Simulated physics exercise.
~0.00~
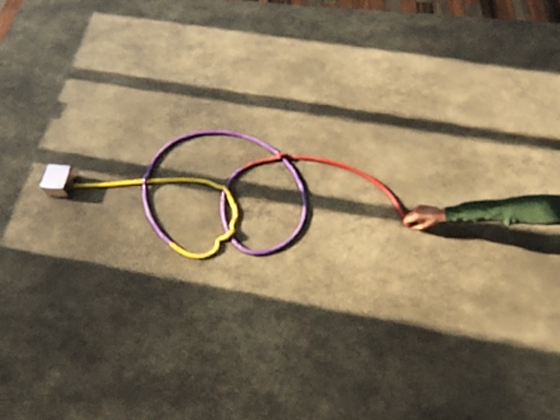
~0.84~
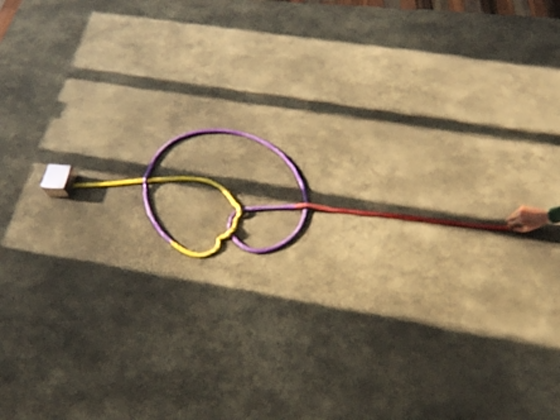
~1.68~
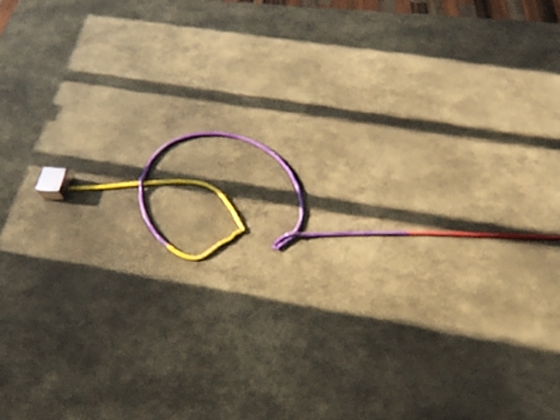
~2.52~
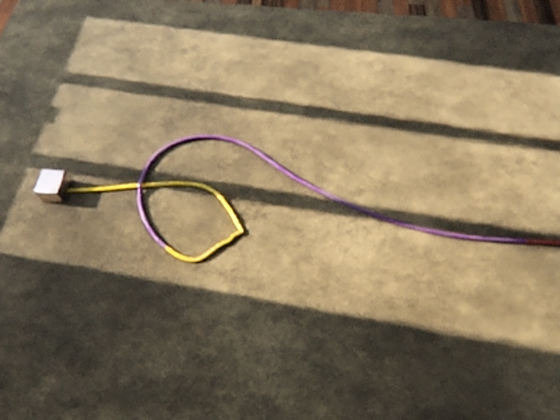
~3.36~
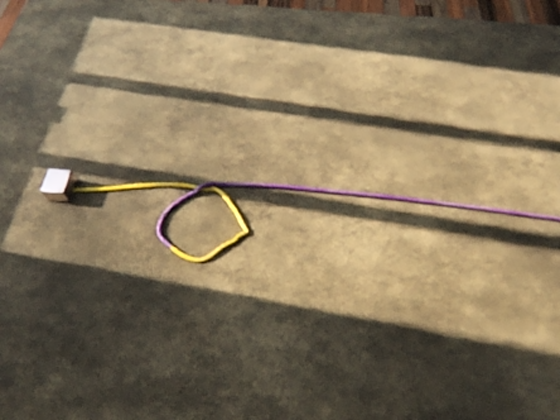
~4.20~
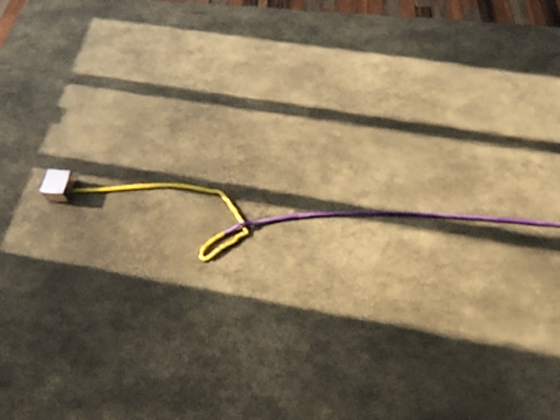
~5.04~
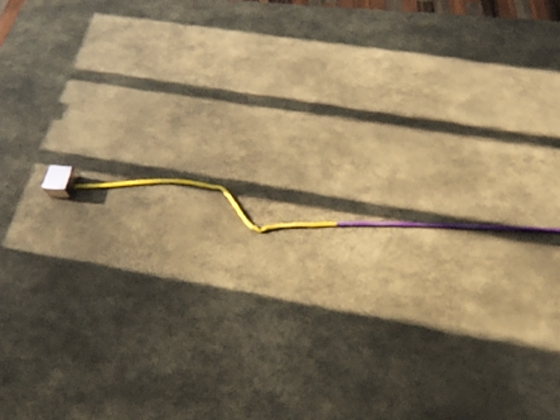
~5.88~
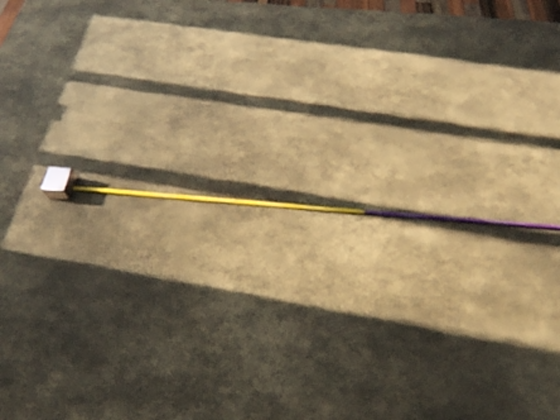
A looped multicolored rope is pulled right by a hand, uncoiling until it lies straight.
